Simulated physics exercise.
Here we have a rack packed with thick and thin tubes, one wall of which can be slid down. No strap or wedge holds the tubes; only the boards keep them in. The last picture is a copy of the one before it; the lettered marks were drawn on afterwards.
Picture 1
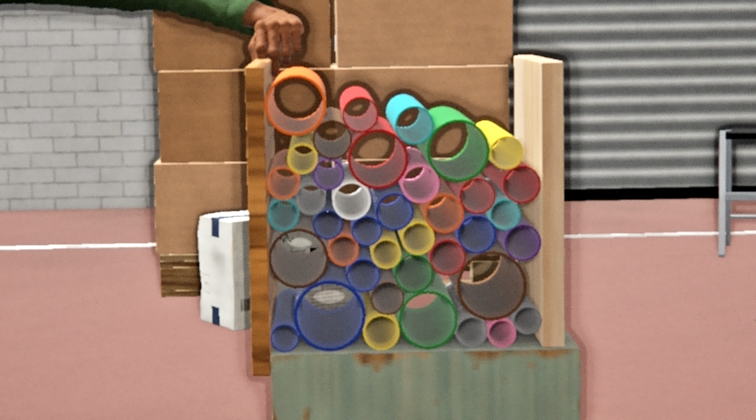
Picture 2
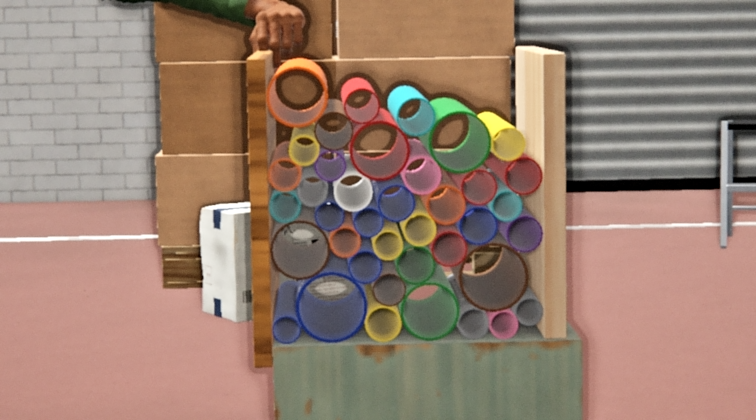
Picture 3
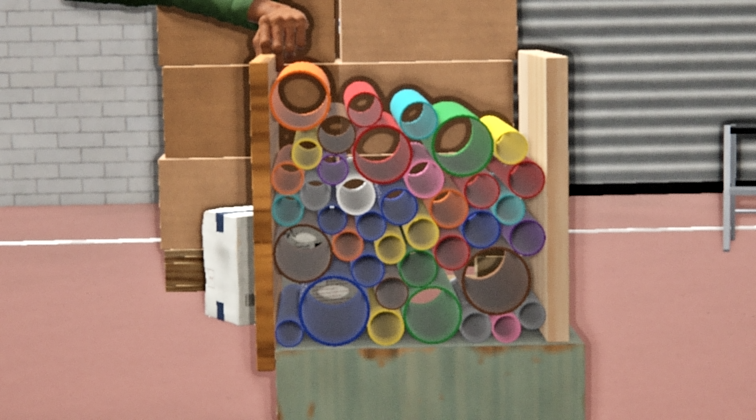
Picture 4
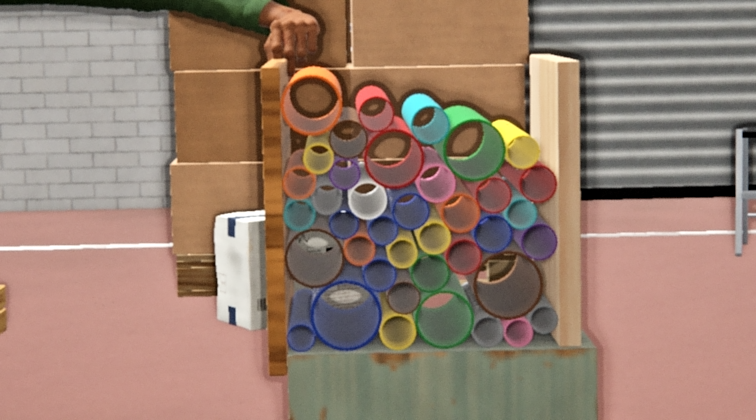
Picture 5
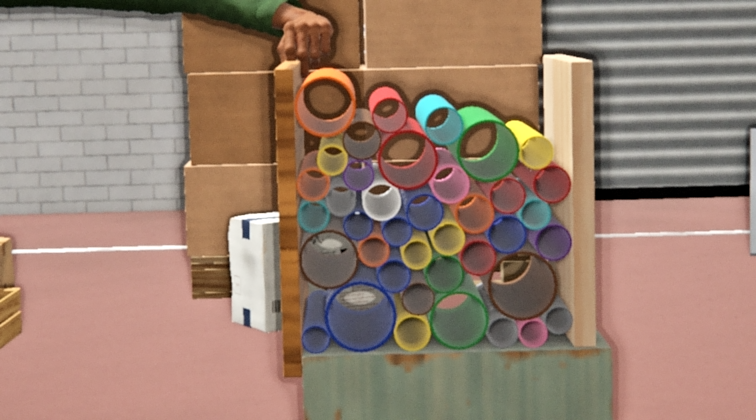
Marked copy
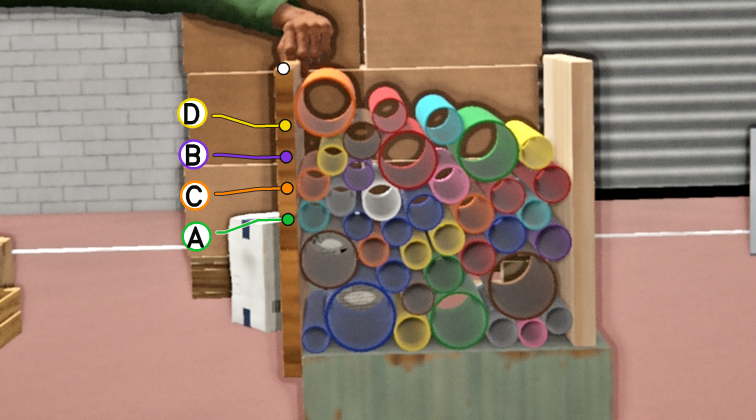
The view shifted slightly, making the rack packed with thick and thin colourful tubes drift a little to the right, while a hand stayed above the left board and the tubes stayed in place.
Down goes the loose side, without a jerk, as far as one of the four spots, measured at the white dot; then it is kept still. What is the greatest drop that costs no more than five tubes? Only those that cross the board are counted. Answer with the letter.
At most to A.
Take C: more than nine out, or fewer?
At C, fewer than nine.
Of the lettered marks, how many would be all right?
Four of the four.
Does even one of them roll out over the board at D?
No.
On the marked copy, A at (288, 219); B at (286, 157); C at (287, 188); D at (285, 125); the white dot at (283, 69).
With A. Early on, top of the board (295, 136).
Further on, top of the board (298, 212).
At the end, top of the board (298, 218), three out over the board.
As for the rest, B none out over the board; C one out over the board; D none out over the board.
